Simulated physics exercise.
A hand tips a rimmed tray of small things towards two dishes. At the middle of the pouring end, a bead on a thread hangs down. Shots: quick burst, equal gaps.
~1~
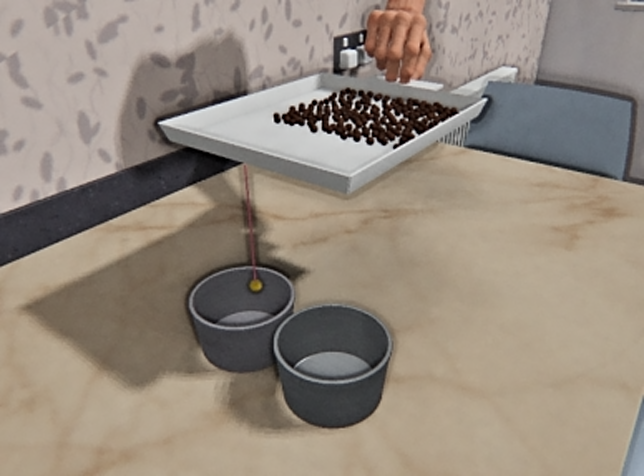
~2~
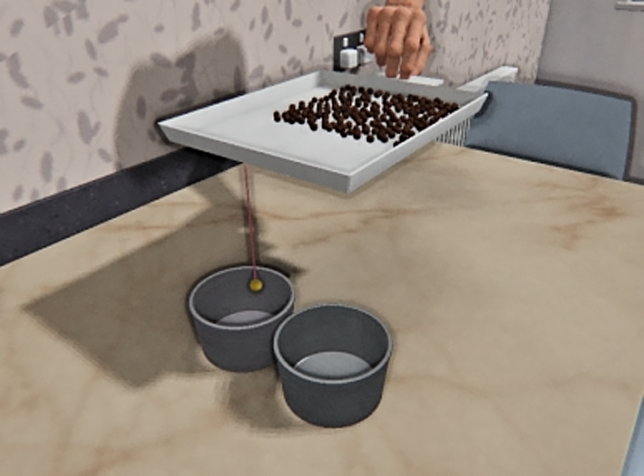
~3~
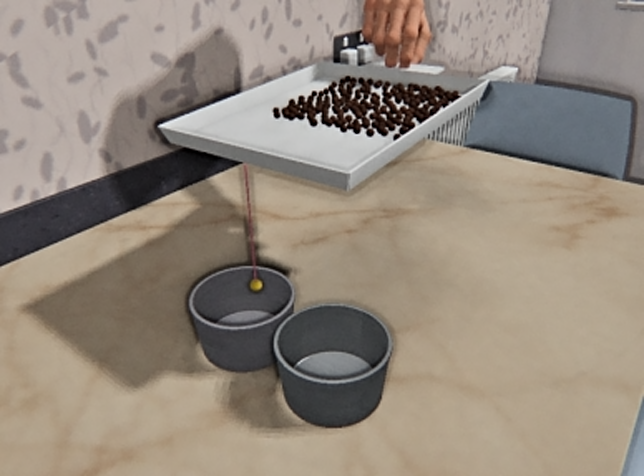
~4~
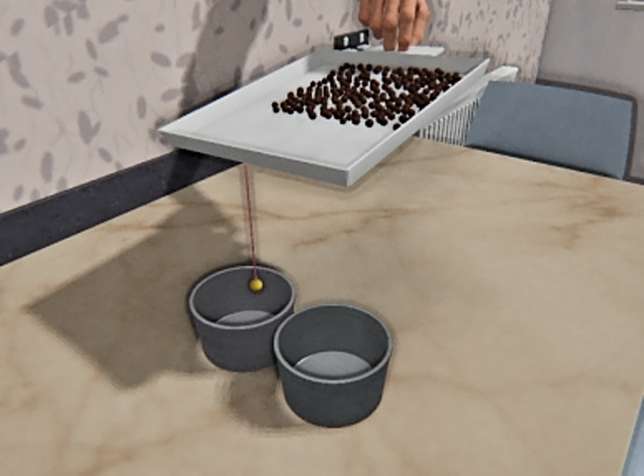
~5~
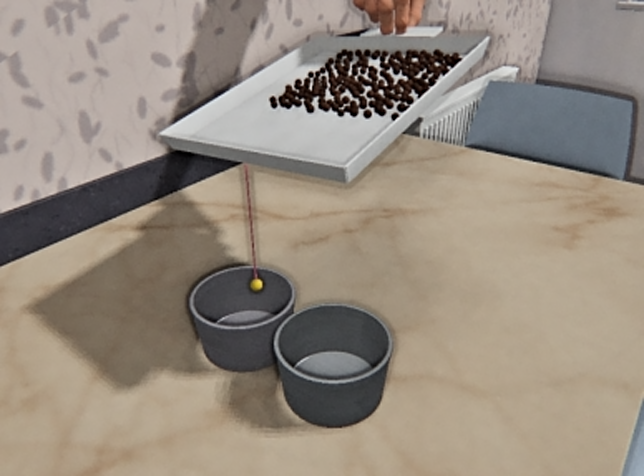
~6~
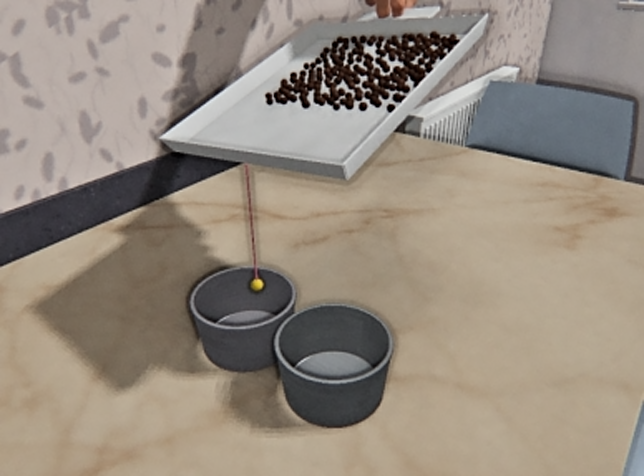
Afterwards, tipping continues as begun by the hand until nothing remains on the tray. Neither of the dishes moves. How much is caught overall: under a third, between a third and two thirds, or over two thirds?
The dishes end up with below a third of the load.
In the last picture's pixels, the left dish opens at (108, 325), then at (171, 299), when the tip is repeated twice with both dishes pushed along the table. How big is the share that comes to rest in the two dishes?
Trial 1 around 10 percent, trial 2 around 60 percent.
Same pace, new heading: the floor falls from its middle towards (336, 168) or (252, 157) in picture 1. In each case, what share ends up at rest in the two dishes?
90 % and 30 %.
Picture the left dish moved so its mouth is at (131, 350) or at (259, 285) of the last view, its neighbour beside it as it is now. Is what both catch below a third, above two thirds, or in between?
Under a third; less than a third.
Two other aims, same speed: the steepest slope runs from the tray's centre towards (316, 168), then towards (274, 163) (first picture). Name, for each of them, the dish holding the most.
On the first try it would be the one on the right, and on the second the one on the right.
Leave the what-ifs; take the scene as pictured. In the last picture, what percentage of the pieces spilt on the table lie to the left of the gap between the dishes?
It comes to near 100 percent of the spill.
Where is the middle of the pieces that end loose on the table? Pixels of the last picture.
Near (152, 321).
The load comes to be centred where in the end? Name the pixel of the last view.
Somewhere around (165, 319) in the last picture.
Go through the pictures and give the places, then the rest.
In the first frame, corners of the pouring end at (167, 122) and (348, 172), level; middle of the load at (369, 117), allspice berries; left dish at (207, 341); right dish at (298, 394); bead on its thread at (256, 285).
In the second frame, corners of the pouring end at (167, 123) and (348, 171), level; middle of the load at (370, 114).
In the third frame, corners of the pouring end at (167, 125) and (347, 168), tipped barely, lowest at the left corner; middle of the load at (369, 107).
In the fourth frame, corners of the pouring end at (167, 128) and (345, 165), tipped a little, lowest at the left corner; middle of the load at (369, 95).
In the fifth frame, corners of the pouring end at (167, 132) and (343, 162), tipped a little, lowest at the left corner; middle of the load at (367, 83).
In the sixth frame, corners of the pouring end at (167, 135) and (341, 159), tipped clearly, lowest at the left corner; middle of the load at (362, 72); left dish at (209, 340); right dish at (299, 393).
Soon, tray tipped steeply; about two thirds on the tray; a stray few in the left dish; a small part outside both; about a quarter in the air.
A while on, tray tipped right over; a small part on the tray; a small part in the left dish; about two thirds outside both; about a quarter in the air.
Towards the end, tray tipped past a quarter turn; a small part in the left dish; most outside both.
Finally, tray tipped past a quarter turn; none in the right dish; a small part in the left dish; most outside both.
